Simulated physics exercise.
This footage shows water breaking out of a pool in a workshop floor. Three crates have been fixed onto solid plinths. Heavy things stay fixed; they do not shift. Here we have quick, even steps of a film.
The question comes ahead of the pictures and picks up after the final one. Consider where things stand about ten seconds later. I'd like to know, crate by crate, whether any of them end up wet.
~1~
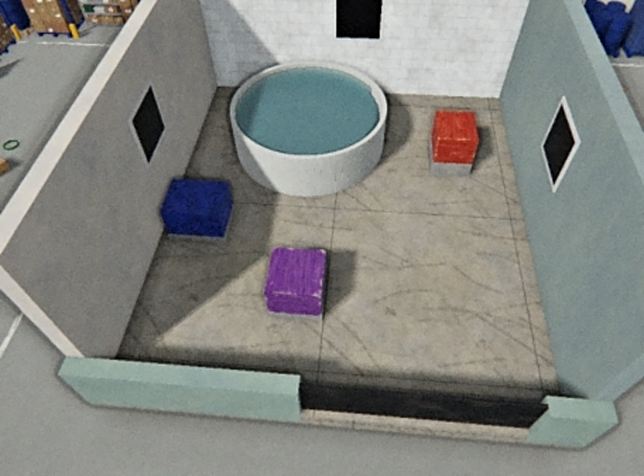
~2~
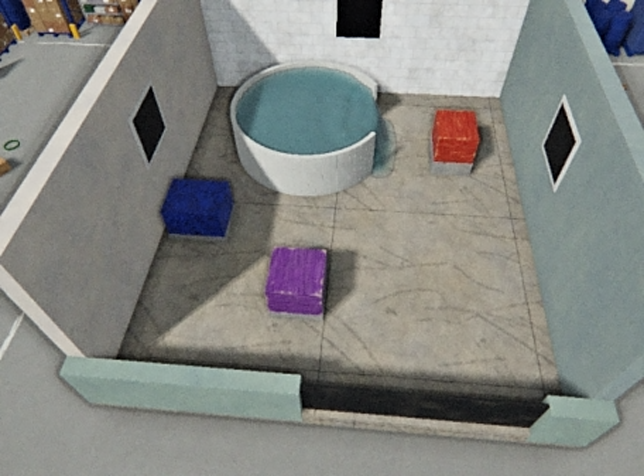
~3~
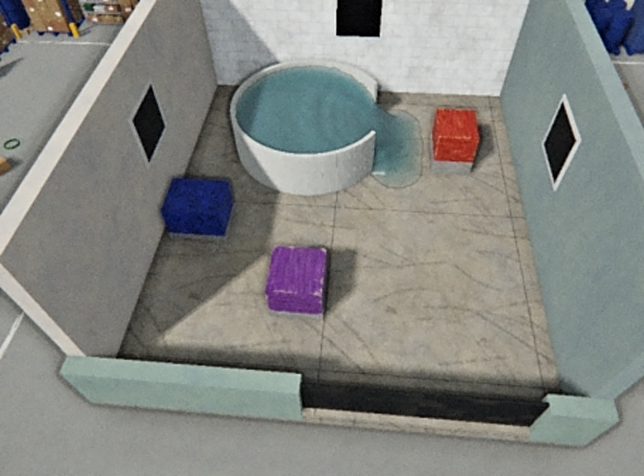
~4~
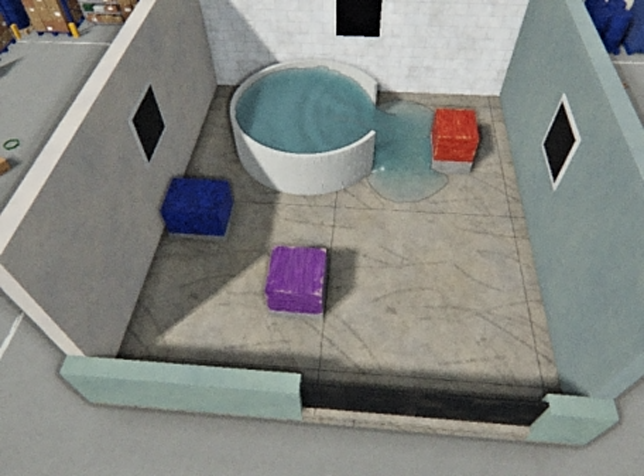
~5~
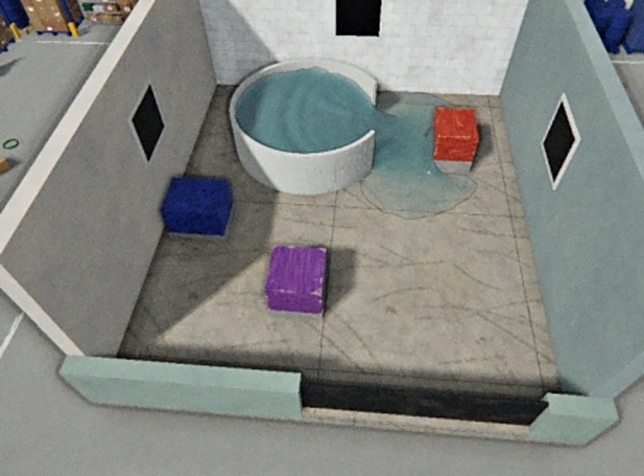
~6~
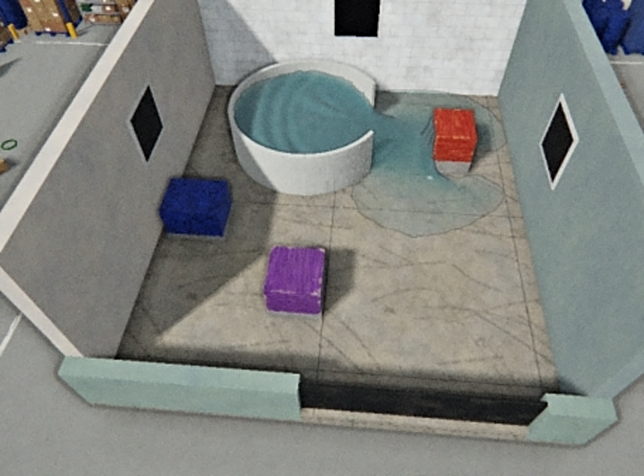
Result: The red crate is within reach of the water. The blue crate is within reach of the water. The purple crate is within reach of the water.
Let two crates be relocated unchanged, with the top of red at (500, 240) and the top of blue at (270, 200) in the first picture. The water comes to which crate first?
It is the red-painted one.
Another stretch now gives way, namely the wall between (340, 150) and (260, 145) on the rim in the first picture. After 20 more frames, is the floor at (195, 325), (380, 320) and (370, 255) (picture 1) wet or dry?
In sequence: Inundated, inundated, inundated.
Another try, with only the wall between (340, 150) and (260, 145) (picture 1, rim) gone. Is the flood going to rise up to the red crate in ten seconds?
I'd bet red crate stays clear.
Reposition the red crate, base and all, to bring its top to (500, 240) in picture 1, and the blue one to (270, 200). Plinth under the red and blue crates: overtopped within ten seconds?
Looks like the red crate gets reached and the blue crate gets reached.
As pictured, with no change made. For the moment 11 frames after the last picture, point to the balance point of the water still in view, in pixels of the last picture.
Close to (369, 152).
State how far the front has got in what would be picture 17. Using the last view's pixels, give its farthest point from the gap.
Roughly (554, 416).
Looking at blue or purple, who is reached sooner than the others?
The purple-painted one, I say.
A moment on, water covers 30 % of the floor; the red crate water round its plinth, the blue crate not reached, the purple crate not reached.
Next, water covers 50 % of the floor; the red crate water round its plinth, the blue crate not reached, the purple crate not reached.
Then, water covers 65 % of the floor; the red crate water round its plinth, the blue crate not reached, the purple crate water round its plinth.
Later, water covers 95 % of the floor; the red crate water round its plinth, the blue crate water round its plinth, the purple crate water round its plinth.
In the end, water covers 100 % of the floor; the red crate was topped, the blue crate was topped, the purple crate was topped.
